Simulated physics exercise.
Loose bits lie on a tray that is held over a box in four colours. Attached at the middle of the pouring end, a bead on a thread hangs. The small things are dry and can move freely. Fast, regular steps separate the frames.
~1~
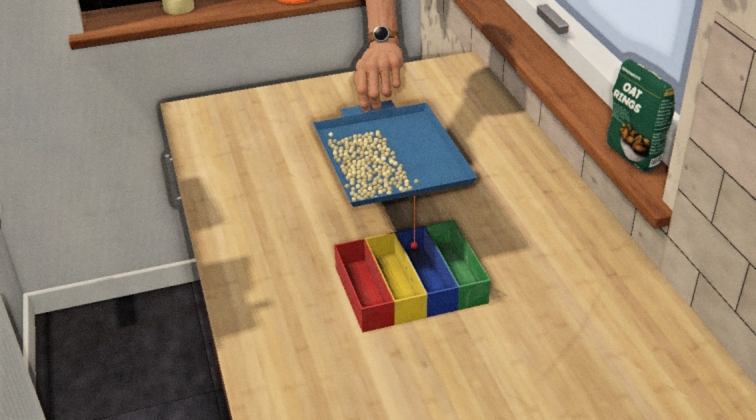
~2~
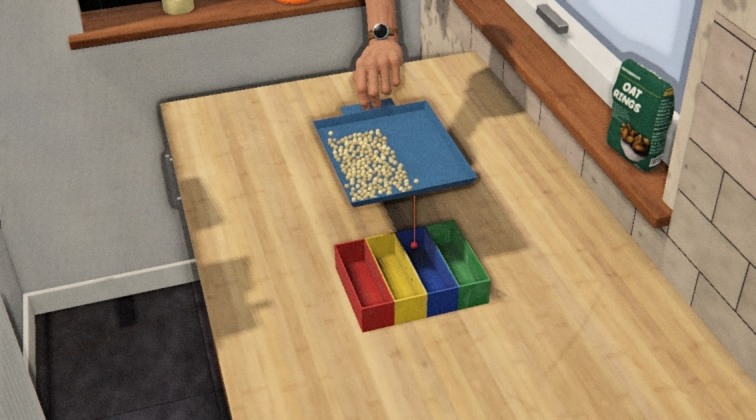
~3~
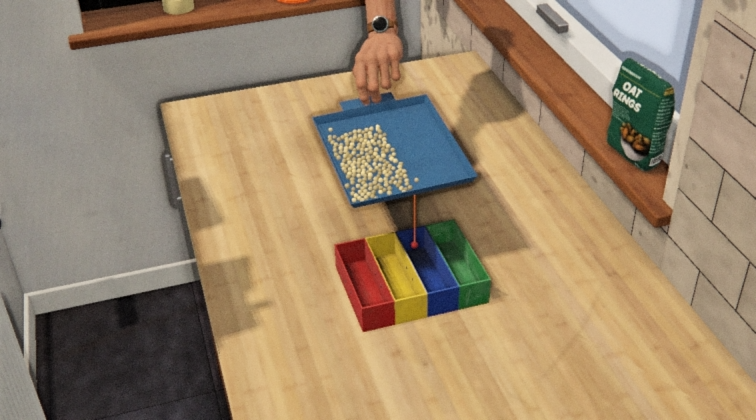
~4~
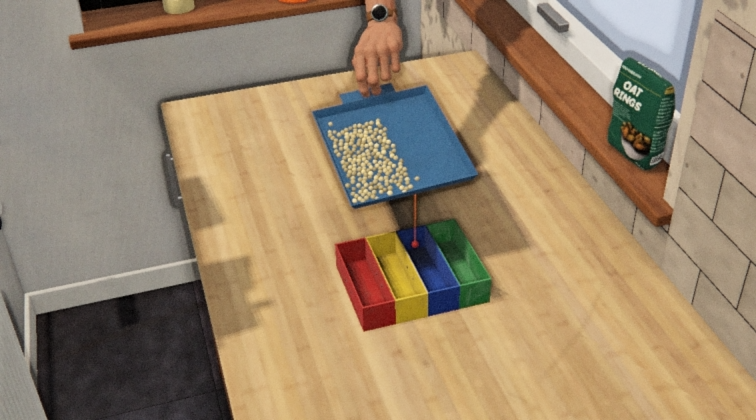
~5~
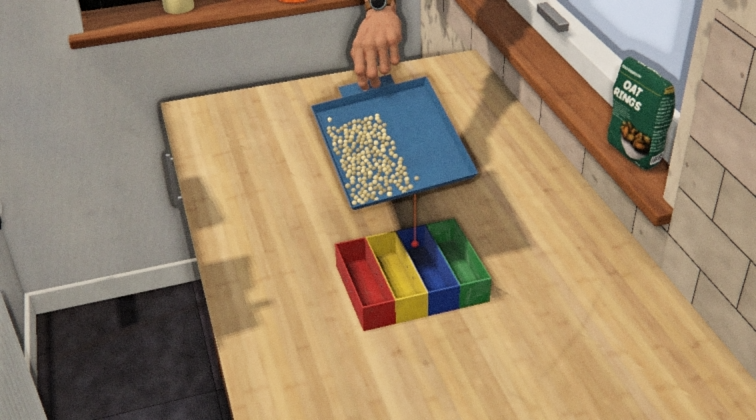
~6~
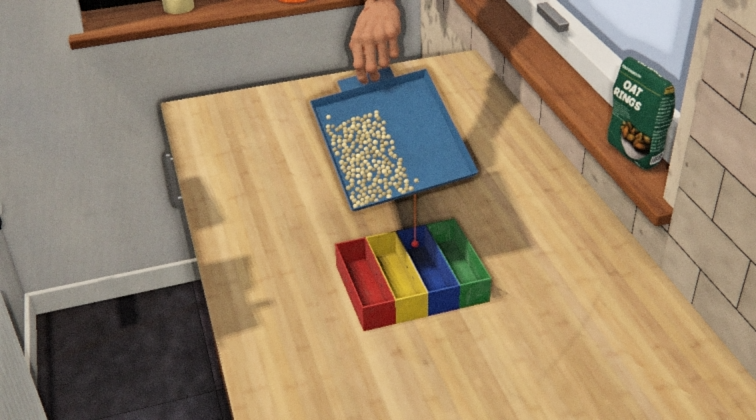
We see a hand holding a blue tray of small pale pieces above a box with red, yellow, blue and green compartments, a red bead hanging from its edge; the hand gradually raises the tray's far side, tilting it slightly.
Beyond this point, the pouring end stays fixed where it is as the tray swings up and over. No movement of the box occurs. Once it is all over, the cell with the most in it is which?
It is the red cell that has the most.
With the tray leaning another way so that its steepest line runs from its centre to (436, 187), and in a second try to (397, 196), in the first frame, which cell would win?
Case 1 goes to the green cell, case 2 to the red one.
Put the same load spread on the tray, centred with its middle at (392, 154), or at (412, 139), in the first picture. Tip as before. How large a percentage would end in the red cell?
Close to 70 and close to 70 per cent.
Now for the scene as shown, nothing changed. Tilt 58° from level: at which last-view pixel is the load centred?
I'd put it at about (367, 201).
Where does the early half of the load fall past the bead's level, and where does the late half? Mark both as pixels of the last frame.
Initially about (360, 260); subsequently about (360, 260).
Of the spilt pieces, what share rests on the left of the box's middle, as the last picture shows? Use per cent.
Roughly 100 in a hundred.
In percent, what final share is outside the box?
That comes to some 20 per cent.
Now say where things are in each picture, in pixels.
Corners of the pouring end at (353, 199) and (472, 176), level; middle of the load at (369, 163), soya beans; bead on its thread at (414, 245); red cell at (378, 314); yellow cell at (411, 307); blue cell at (443, 300); green cell at (474, 293), in the first frame.
Corners of the pouring end at (353, 200) and (472, 175), level; middle of the load at (369, 163), in the second frame.
Corners of the pouring end at (353, 201) and (473, 174), tipped barely, lowest at the left corner; middle of the load at (369, 161), in the third frame.
Corners of the pouring end at (354, 202) and (473, 172), tipped a little, lowest at the left corner; middle of the load at (370, 158), in the fourth frame.
Corners of the pouring end at (354, 204) and (473, 171), tipped a little, lowest at the left corner; middle of the load at (369, 156), in the fifth frame.
Corners of the pouring end at (354, 206) and (473, 170), tipped clearly, lowest at the left corner; middle of the load at (368, 157), nearly all on the move; red cell at (379, 313); yellow cell at (412, 306); blue cell at (444, 298); green cell at (475, 291), in the sixth frame.
Soon, tray tipped steeply; most on the tray; a small part in the red cell; a stray few in the yellow cell; a small part falling or outside the box.
A while on, tray tipped right over; a stray few on the tray; about two thirds in the red cell; a small part in the yellow cell; about a quarter falling or outside the box.
Towards the end, tray tipped past a quarter turn; about two thirds in the red cell; a small part in the yellow cell; a stray few in the blue cell; a small part falling or outside the box.
Finally, tray tipped past a quarter turn; about two thirds in the red cell; a small part in the yellow cell; a stray few in the blue cell; none in the green cell; a small part outside the box.
